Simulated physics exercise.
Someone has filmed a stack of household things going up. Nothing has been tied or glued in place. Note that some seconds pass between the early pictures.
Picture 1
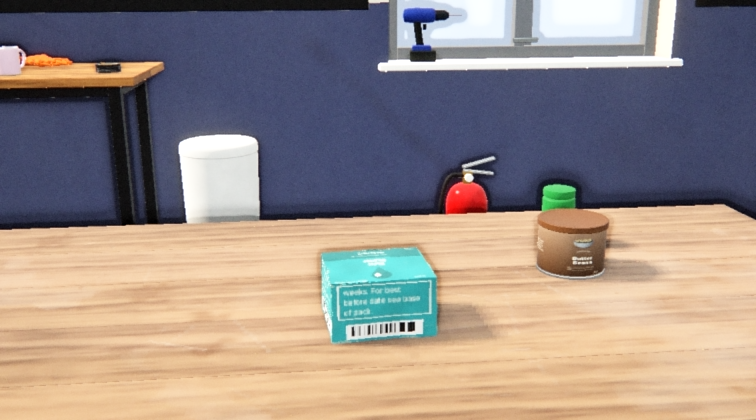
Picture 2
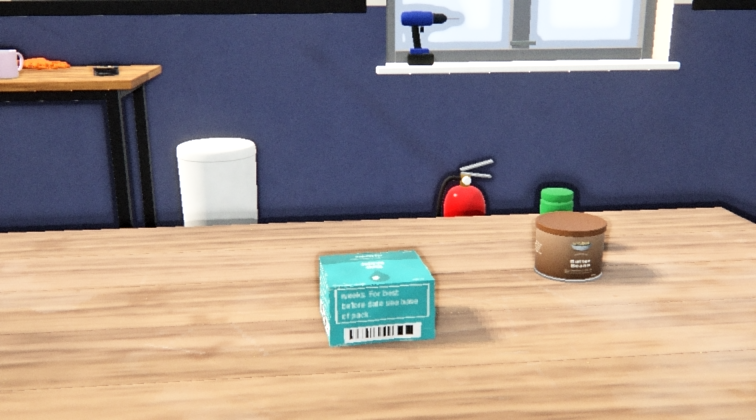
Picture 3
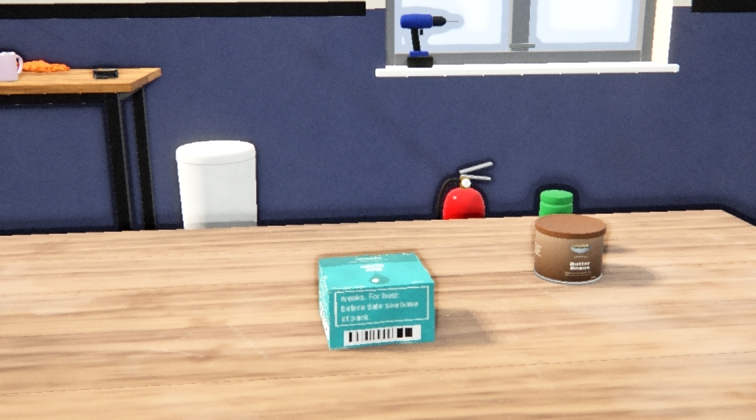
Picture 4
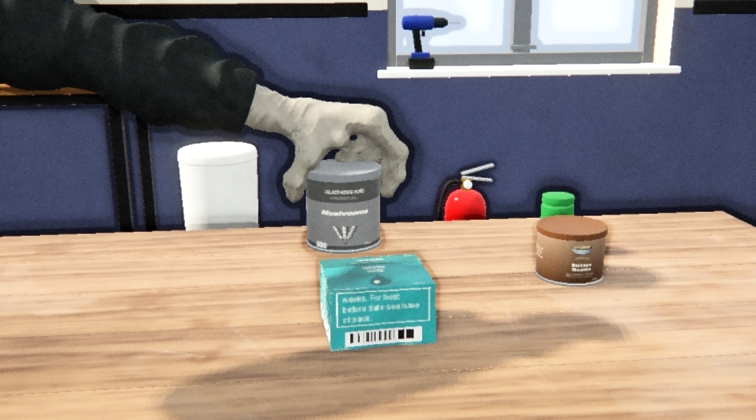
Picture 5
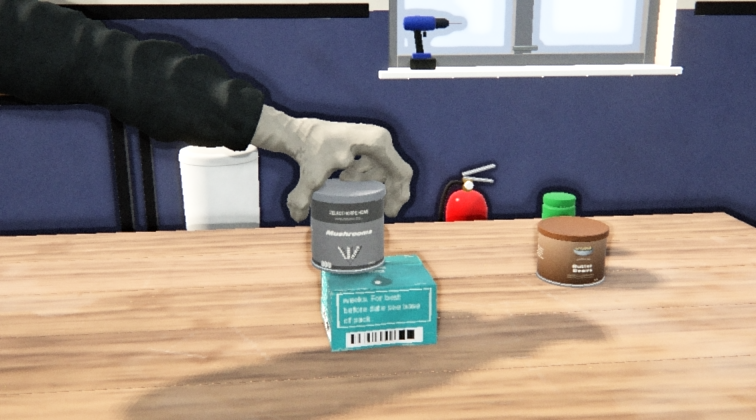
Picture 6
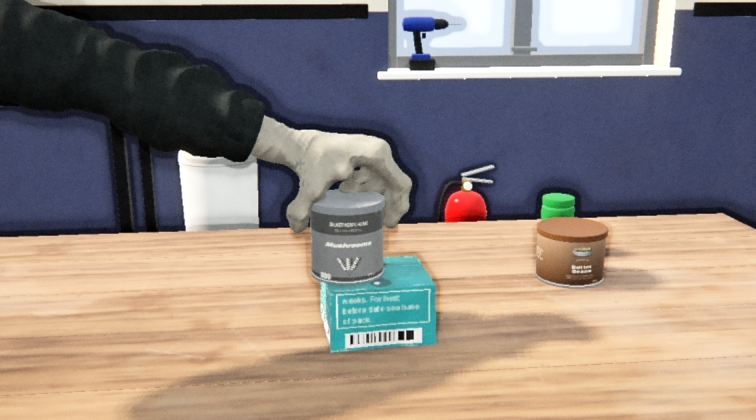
A gloved or pale hand in a dark sleeve enters from the left, holding a grey pot above a wooden table where a turquoise box and a brown tub sit apart. The hand lowers the pot onto the top of the box and keeps its fingers around it.
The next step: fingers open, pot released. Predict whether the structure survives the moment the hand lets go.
Safe.
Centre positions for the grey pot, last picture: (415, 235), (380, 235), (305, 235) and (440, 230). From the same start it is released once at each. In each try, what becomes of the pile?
Try one: It stands firm; try two: It stands firm; try three: It topples; try four: It topples.
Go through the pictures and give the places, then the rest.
The last thing is not in view yet; turquoise box (377, 293), in the first frame.
The last thing is not in view yet, in the second frame.
The last thing is not in view yet; brown tub (569, 249), in the third frame.
On its way; grey pot (343, 205); turquoise box (375, 299), in the fourth frame.
On its way; grey pot (348, 224), in the fifth frame.
Set down, still held; grey pot (347, 236); brown tub (571, 252), in the sixth frame.
Then, 0.50 s on from there, no change.
Then, 1.30 s on from there, grey pot resting near (345, 236).
In the end, all 4 unmoved. At the end, from the last picture's camera, grey pot near (342, 236). The pile stays up.
